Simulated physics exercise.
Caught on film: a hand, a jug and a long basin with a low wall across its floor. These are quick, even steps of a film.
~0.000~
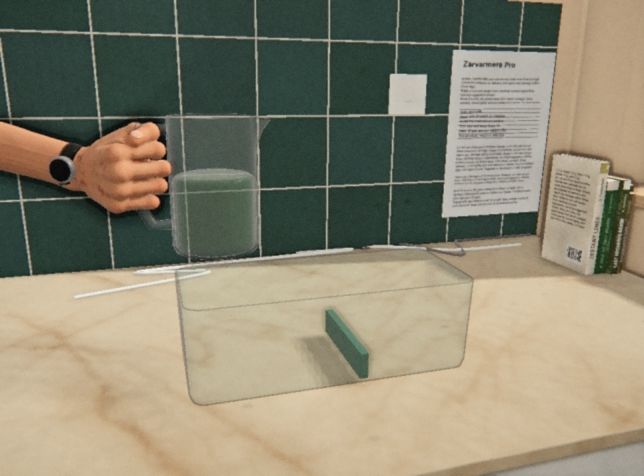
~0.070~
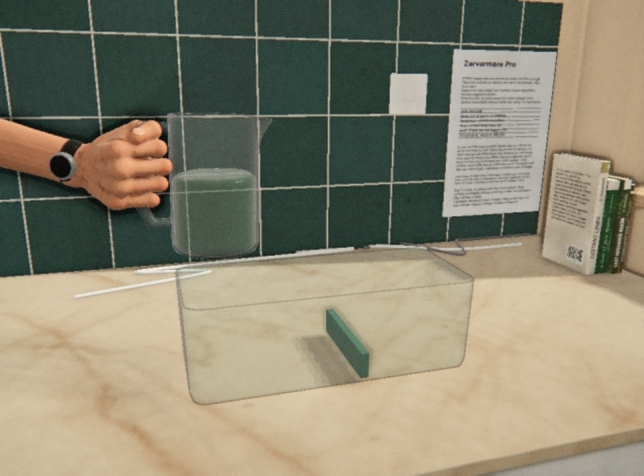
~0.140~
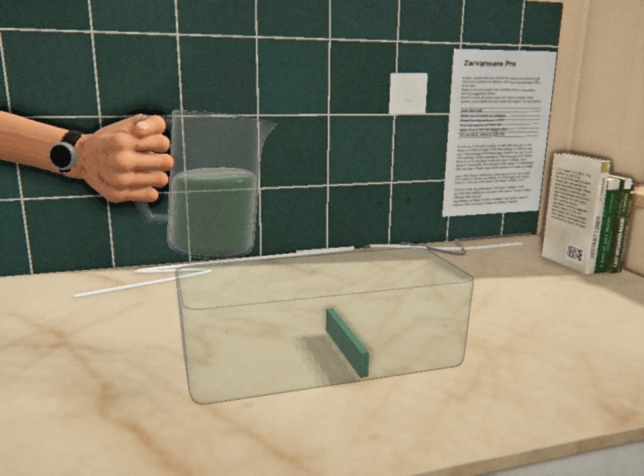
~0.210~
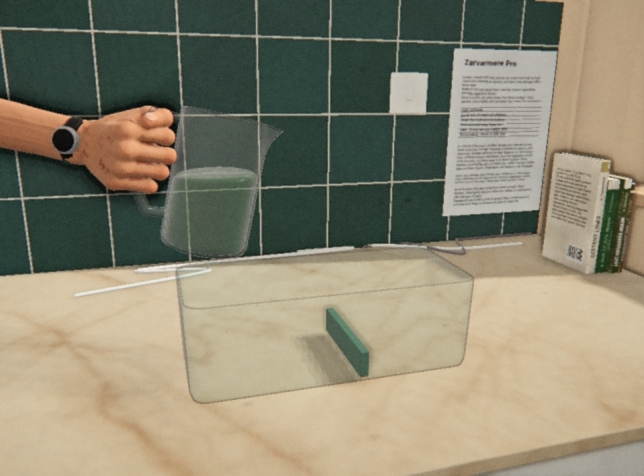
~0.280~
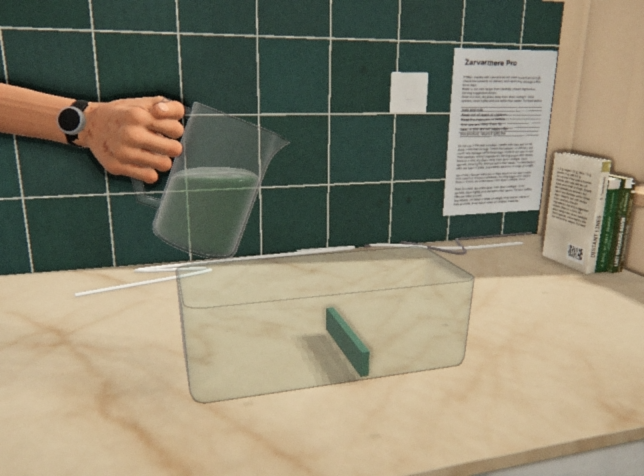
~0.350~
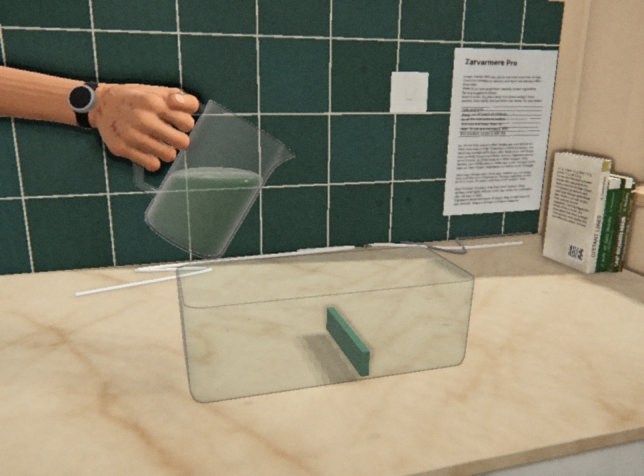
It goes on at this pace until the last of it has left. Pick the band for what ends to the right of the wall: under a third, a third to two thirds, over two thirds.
It comes to not even a third.
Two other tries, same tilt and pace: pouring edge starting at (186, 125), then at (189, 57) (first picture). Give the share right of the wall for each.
In turn 15 and 15 in a hundred.
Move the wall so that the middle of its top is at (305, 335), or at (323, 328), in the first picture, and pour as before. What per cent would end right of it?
The first gives 95 %, the second 65 %.
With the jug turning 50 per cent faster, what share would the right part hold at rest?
It comes to 10 per cent or so.
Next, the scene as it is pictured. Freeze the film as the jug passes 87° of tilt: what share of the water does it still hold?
About 90 per cent.
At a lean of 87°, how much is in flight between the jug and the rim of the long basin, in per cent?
It comes to 10 per cent or so.
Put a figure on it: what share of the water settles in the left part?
It comes to 85 per cent or so.
A moment on, the jug is tipped on its side and 89 per cent is still to pour, 1 is left of the wall and 0 right of it.
Next, the jug is tipped right over and 34 per cent is still to pour, 47 is left of the wall and 2 right of it.
Then the jug is tipped right over and 5 per cent is still to pour, 79 is left of the wall and 7 right of it.
Later the jug is tipped right over and 0 per cent is still to pour, 87 is left of the wall and 10 right of it.
Finally, 87 per cent lies left of the wall, 10 right of it and 2 outside.
